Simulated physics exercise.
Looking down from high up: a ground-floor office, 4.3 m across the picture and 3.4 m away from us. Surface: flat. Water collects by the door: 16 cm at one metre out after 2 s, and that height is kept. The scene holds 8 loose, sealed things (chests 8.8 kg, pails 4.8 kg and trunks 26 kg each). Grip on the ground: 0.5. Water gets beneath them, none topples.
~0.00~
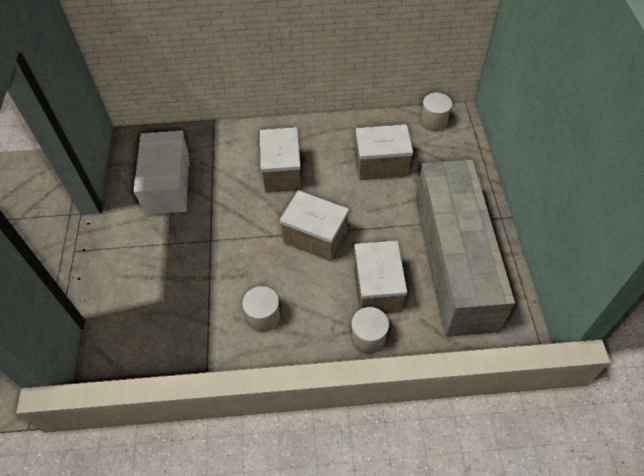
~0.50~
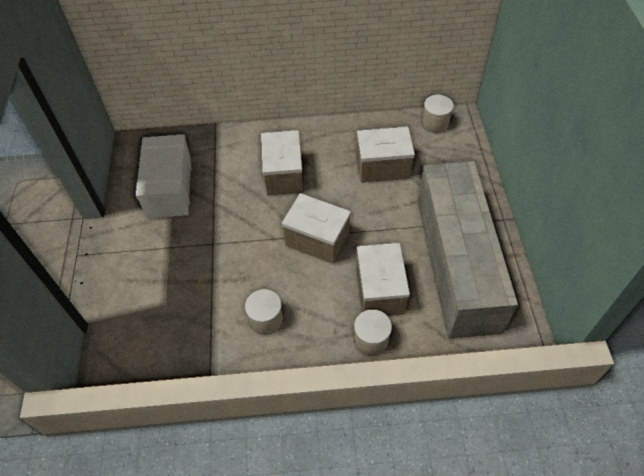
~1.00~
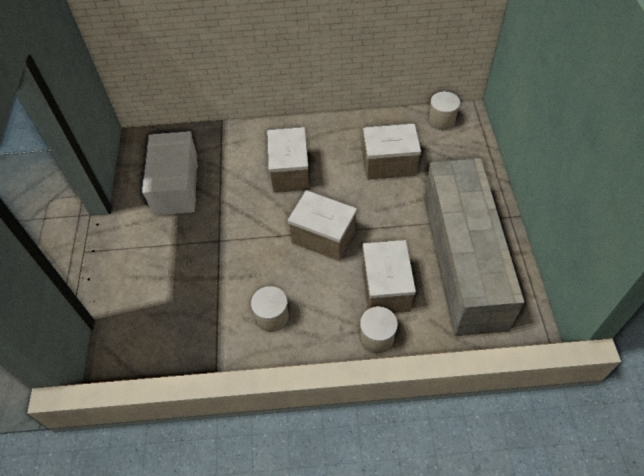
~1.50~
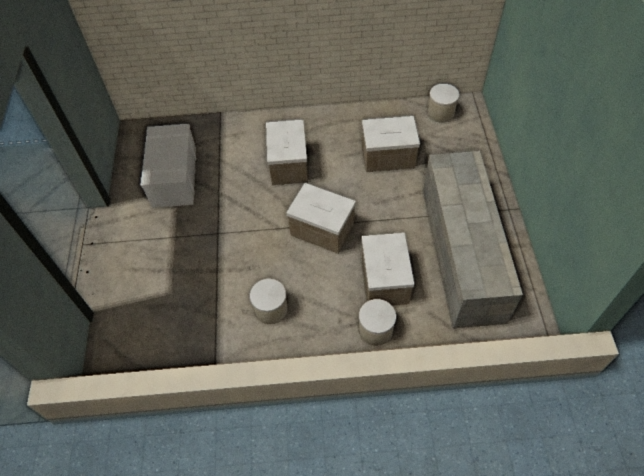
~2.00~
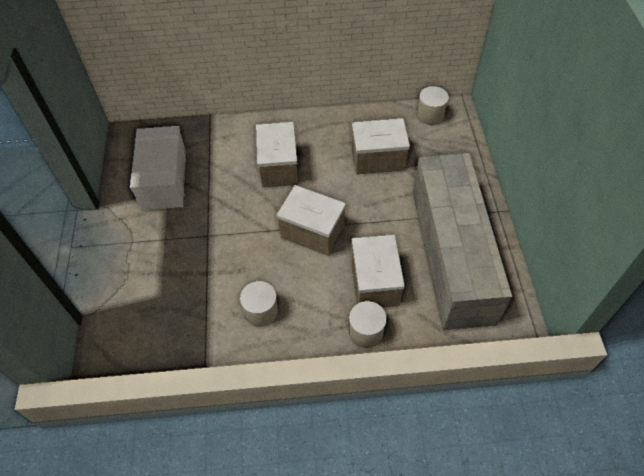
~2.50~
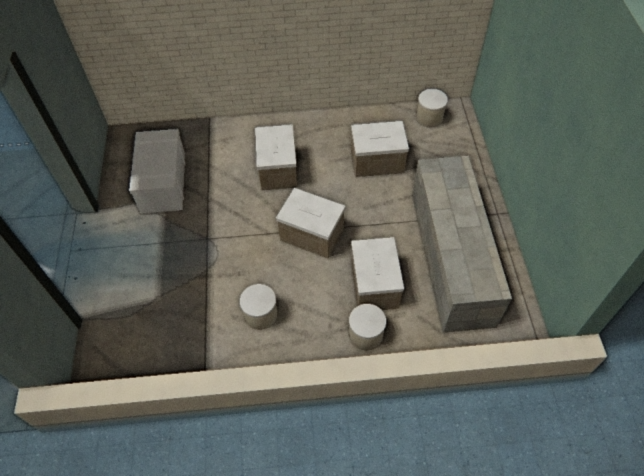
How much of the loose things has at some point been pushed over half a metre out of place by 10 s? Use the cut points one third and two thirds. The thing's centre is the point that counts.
It falls from one third to two thirds.
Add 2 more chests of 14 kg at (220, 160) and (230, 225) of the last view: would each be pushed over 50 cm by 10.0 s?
The first: Falls below it. The second: Exceeds it.
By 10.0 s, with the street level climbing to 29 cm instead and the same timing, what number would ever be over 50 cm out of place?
Then it comes to 7.
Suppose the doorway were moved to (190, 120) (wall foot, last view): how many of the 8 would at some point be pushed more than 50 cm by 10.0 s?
Count: 4.
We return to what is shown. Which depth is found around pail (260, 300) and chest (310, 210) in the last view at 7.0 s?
10 and 4 cm.
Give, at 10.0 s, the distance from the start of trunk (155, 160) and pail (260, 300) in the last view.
0 cm and 150 cm respectively.
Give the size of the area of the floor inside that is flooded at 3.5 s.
About 4.5 m2.
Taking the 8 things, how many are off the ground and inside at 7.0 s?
The count is 3.
After 3.5 s 0 of 8 are over 50 cm from their spots; 0 afloat.
After 4.5 s 1 of 8 are over 50 cm from their spots; 0 afloat.
After 7.0 s 3 of 8 are over 50 cm from their spots; 3 afloat.
After 10.0 s 4 of 8 are over 50 cm from their spots, and 4 have been at some point; 7 afloat.
